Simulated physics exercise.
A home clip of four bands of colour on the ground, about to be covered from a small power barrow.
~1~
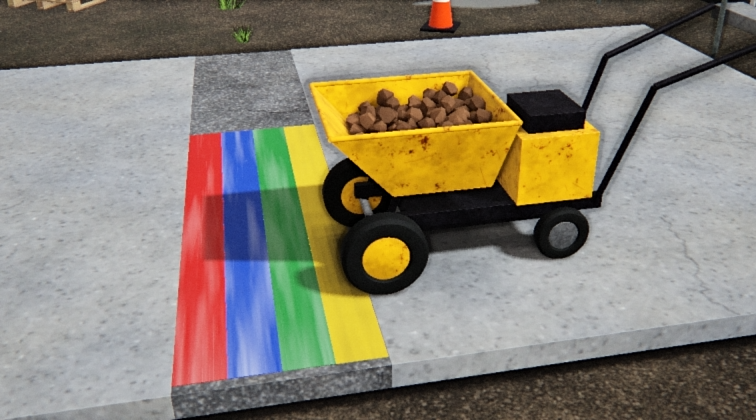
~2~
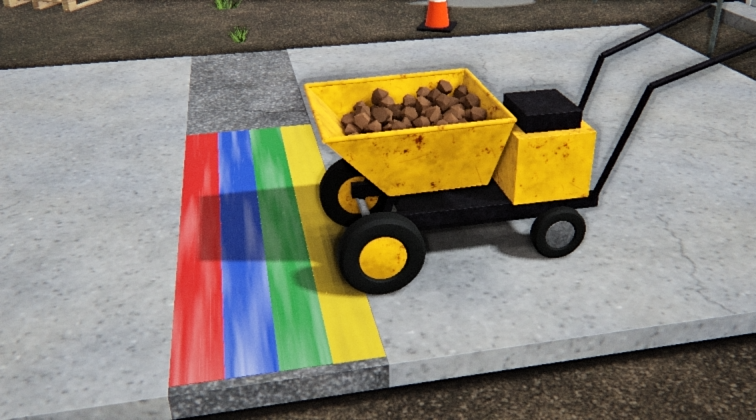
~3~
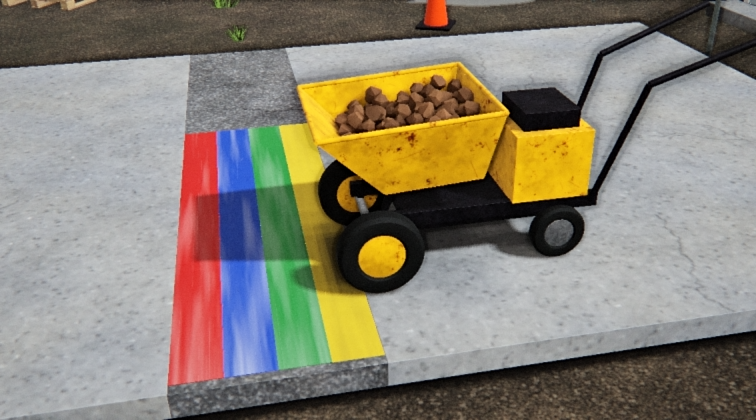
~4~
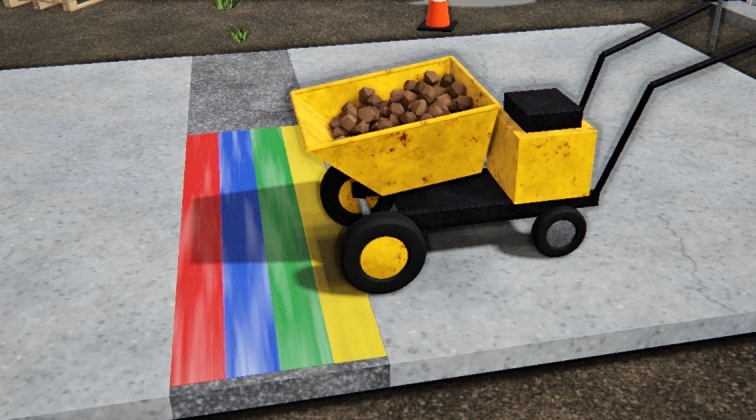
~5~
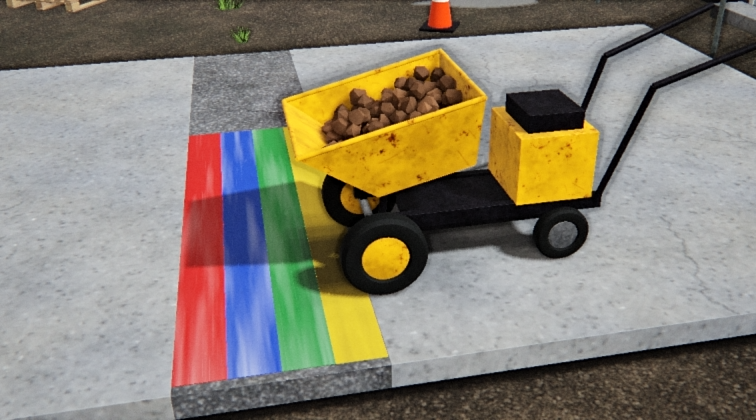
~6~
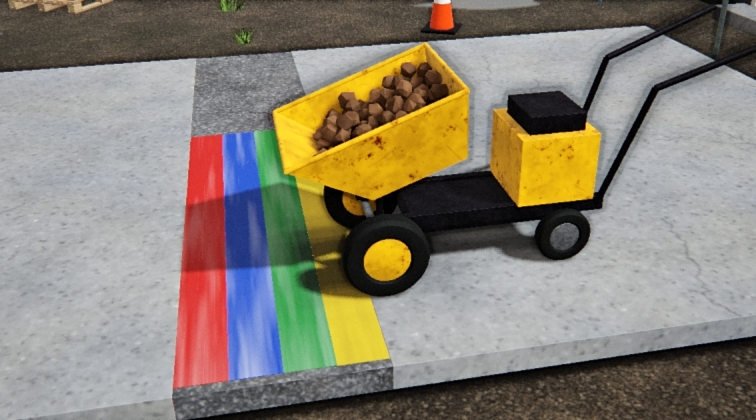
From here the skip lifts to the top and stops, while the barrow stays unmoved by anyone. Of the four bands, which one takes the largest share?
Red.
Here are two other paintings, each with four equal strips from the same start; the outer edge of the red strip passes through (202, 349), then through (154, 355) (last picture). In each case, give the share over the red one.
The first gives around 30 %, the second around 40 %.
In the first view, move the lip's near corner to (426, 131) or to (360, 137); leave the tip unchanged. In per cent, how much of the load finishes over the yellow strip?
That works out to 10 per cent for the first position and 0 per cent for the second.
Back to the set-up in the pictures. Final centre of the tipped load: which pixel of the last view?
The centre comes to rest near (193, 271).
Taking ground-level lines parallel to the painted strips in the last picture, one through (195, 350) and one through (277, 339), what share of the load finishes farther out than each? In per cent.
Close to 40 per cent, then close to 80 per cent.
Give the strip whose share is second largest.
Runner-up - the blue strip.
Soon after the last picture, skip tipped steeply; all in the skip.
A little later, skip tipped steeply; most in the skip; a stray few over the blue strip; a small part over the red strip; a stray few falling.
Later still, skip tipped right over; about a quarter in the skip; a small part over the blue strip; about a third over the red strip; about a quarter off the paint.
At rest, skip tipped right over; about a quarter in the skip; none over the yellow strip; none over the green strip; a small part over the blue strip; about a third over the red strip; about a third off the paint.
